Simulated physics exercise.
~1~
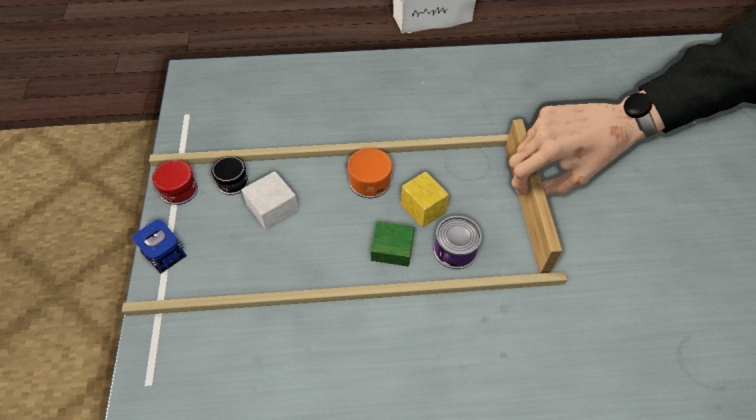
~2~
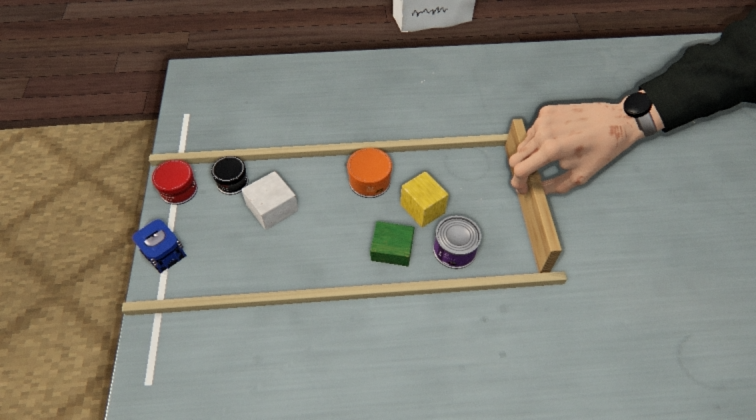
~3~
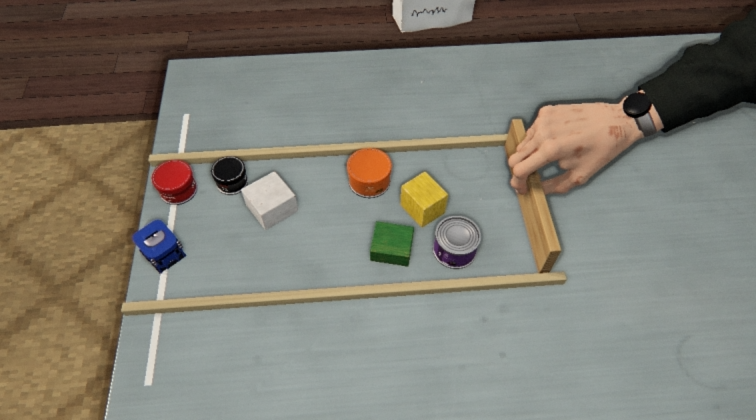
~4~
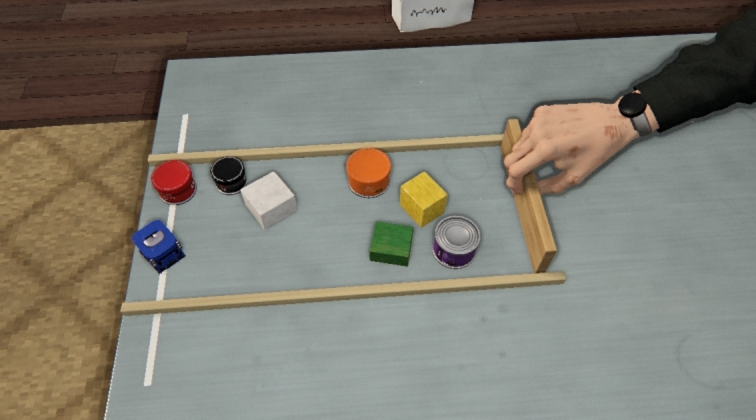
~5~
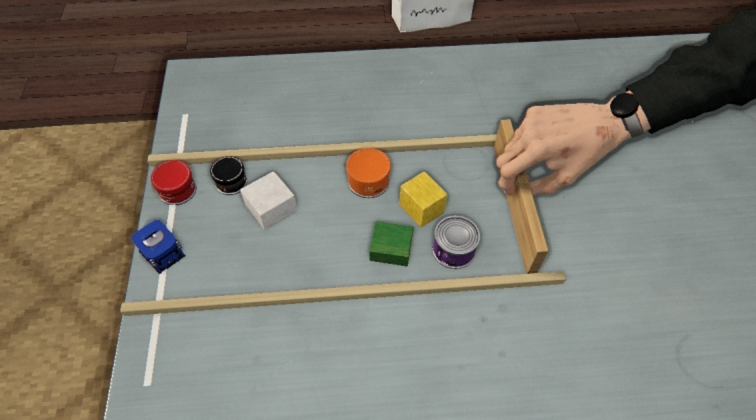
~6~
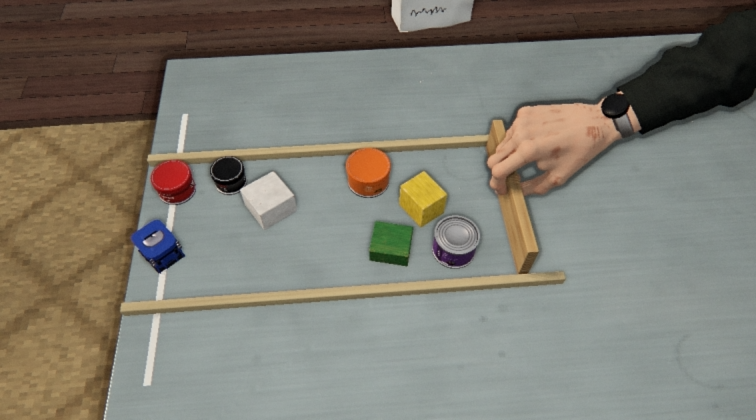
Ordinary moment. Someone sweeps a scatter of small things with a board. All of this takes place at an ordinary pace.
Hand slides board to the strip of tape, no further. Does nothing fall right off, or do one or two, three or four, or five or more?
I expect the edge to claim at least five.
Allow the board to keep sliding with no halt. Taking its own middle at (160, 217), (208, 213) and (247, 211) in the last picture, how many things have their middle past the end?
Taking the places in turn, the counts are 5, 2 and 0.
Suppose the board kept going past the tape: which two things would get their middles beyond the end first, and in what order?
First the blue case, then the red tin.
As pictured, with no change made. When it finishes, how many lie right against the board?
Result: 3 in all.
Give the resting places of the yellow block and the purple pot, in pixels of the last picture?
Going in order: First (150, 217), then (137, 265).
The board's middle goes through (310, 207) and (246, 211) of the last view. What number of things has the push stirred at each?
At the first place 5, at the second 8.
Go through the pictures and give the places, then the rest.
Blue case (160, 246); red tin (176, 183); black pot (231, 176); board (531, 194); tape (171, 229), in the first picture.
Red tin (175, 182); white block (270, 200), in the second picture.
Black pot (230, 176); orange tin (370, 173), in the third picture.
Blue case (159, 246); purple pot (456, 243), in the fourth picture.
Red tin (174, 183); green block (391, 244), in the fifth picture.
Blue case (158, 246); red tin (174, 183); black pot (229, 176); board (510, 194); tape (169, 229), in the sixth picture.
A little later, none off yet; blue case at rest near (158, 246); red tin at rest near (174, 183); black pot at rest near (229, 176).
Next, none off yet; blue case shifted about its own width near (120, 253); red tin shifted about its own width near (140, 183); black pot shifted well along near (175, 171).
When it is over, the number that fall off is five or more; down, green block, white block, black pot, red tin and blue case.
